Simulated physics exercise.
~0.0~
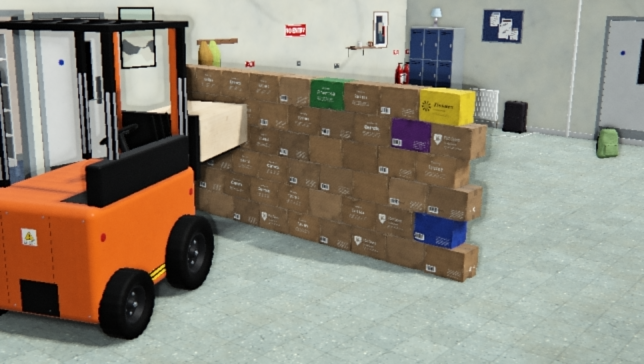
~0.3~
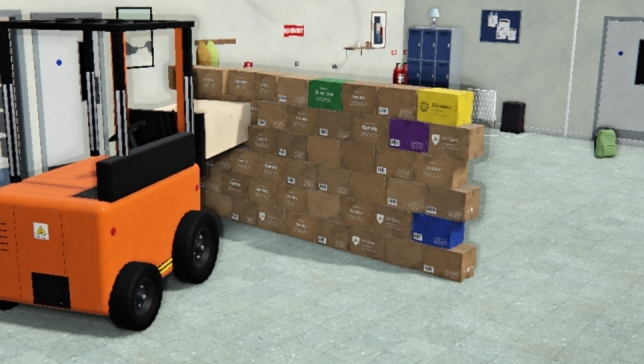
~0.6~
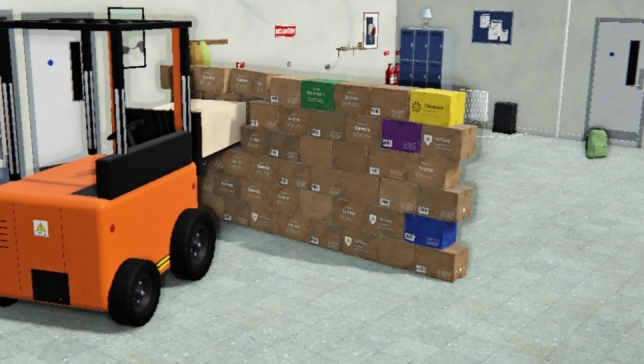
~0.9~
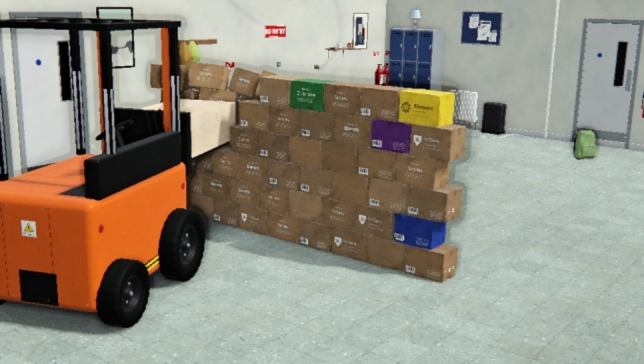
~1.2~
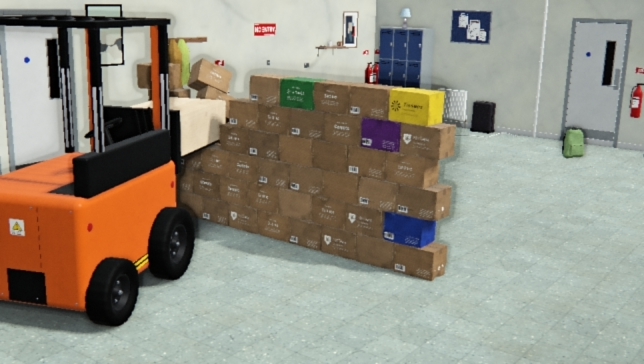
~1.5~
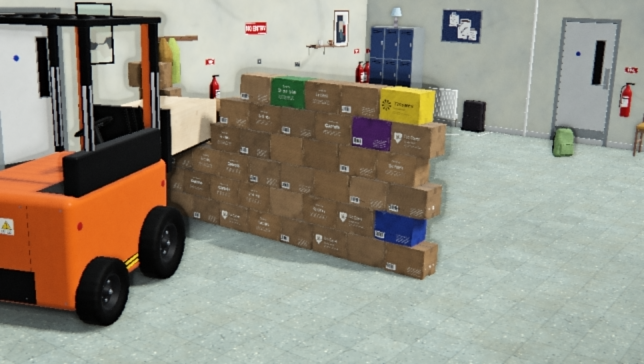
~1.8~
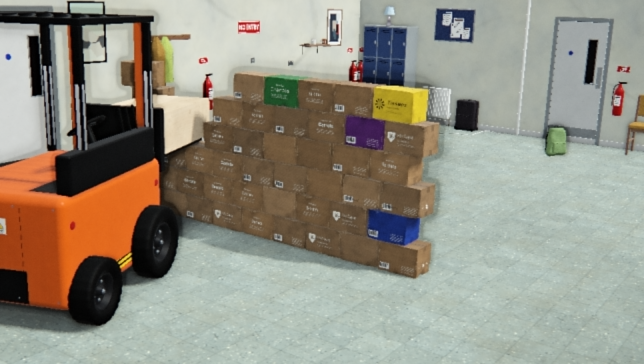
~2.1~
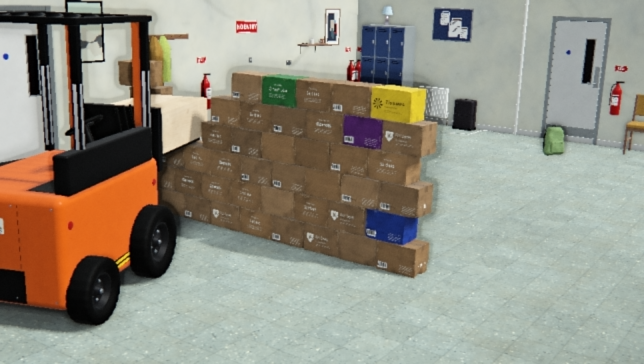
An orange forklift holding a pale case on its raised forks nudged the far left end of a wall of brown cartons, and a few boxes at the top shifted, tilted and dropped out of sight behind, while the green, purple, yellow and blue ones stayed put.
